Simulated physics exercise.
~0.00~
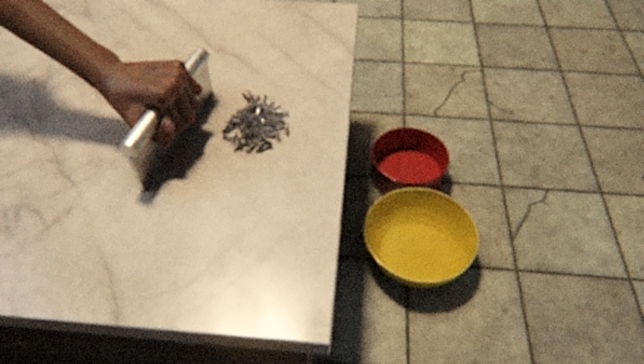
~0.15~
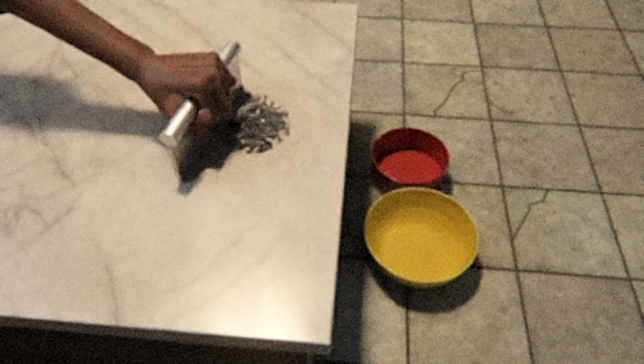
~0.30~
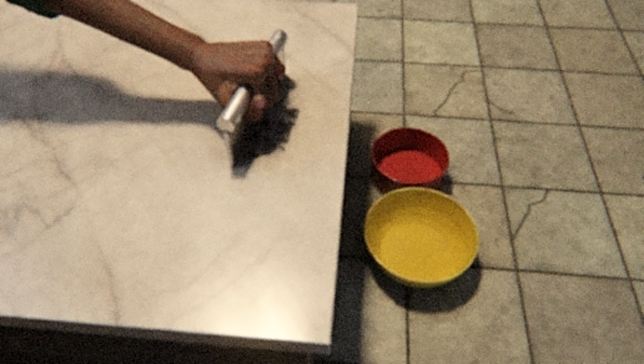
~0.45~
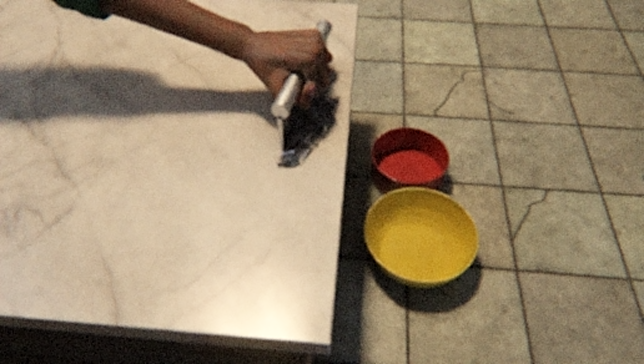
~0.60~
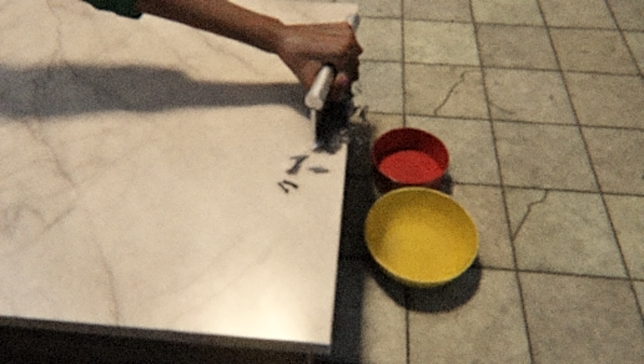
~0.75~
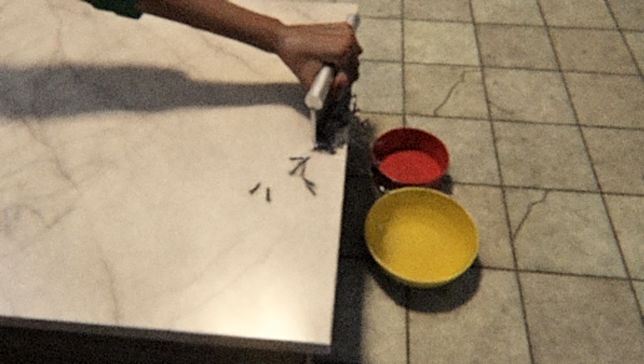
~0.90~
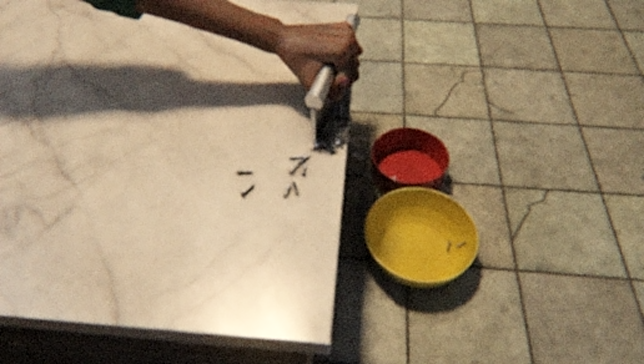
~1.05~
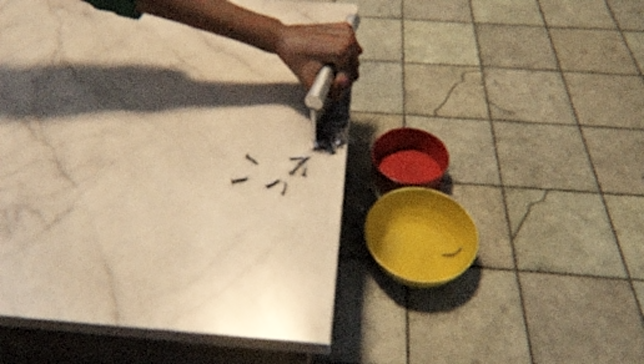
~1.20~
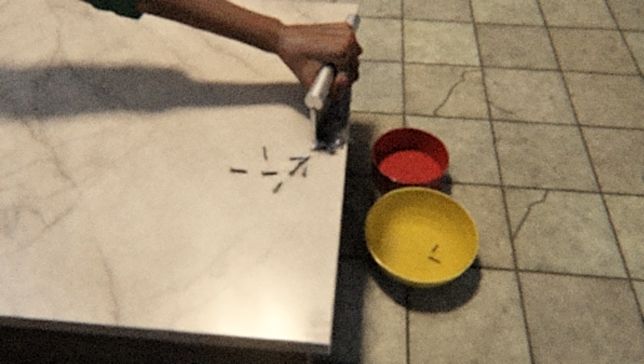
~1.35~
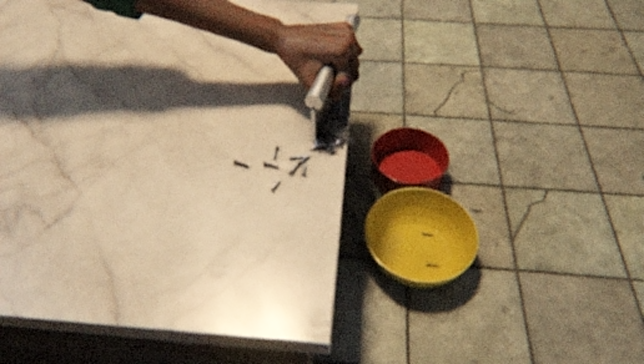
Hand pushing small dark screws rightward across a marble tabletop with a scraper, some dropping off, a few landing in yellow bowl.
